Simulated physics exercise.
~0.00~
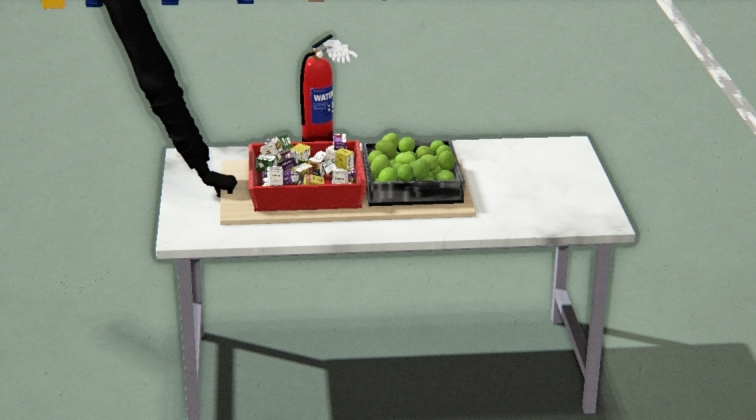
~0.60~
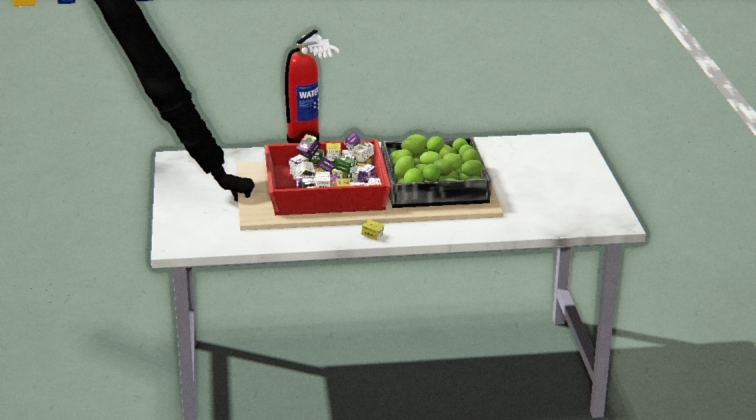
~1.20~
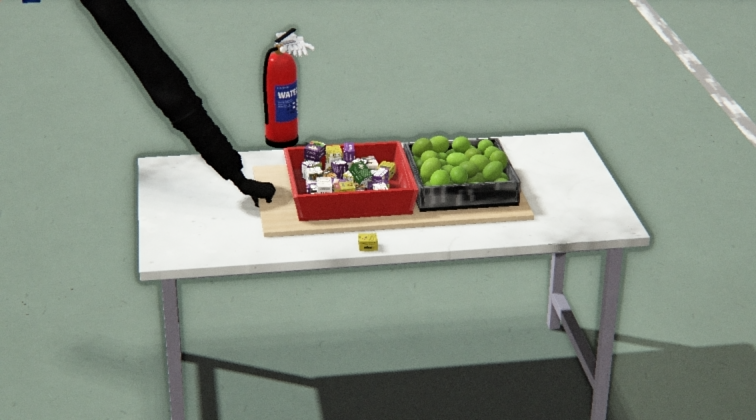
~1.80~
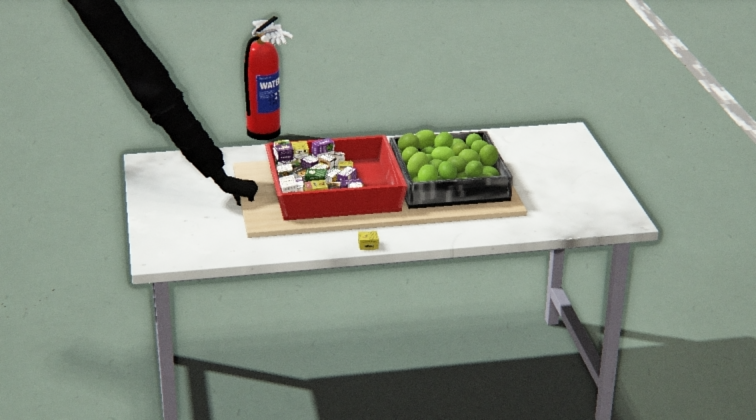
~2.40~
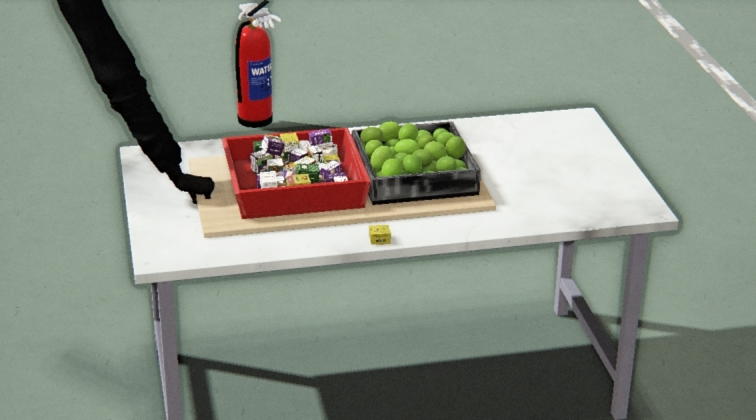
On a white table, a black-gloved hand at the left end of a wooden board accompanies it as it slides right and then back left, carrying a red basket of small cartons and a black basket of limes; one yellow carton drops out and stays on the tabletop.
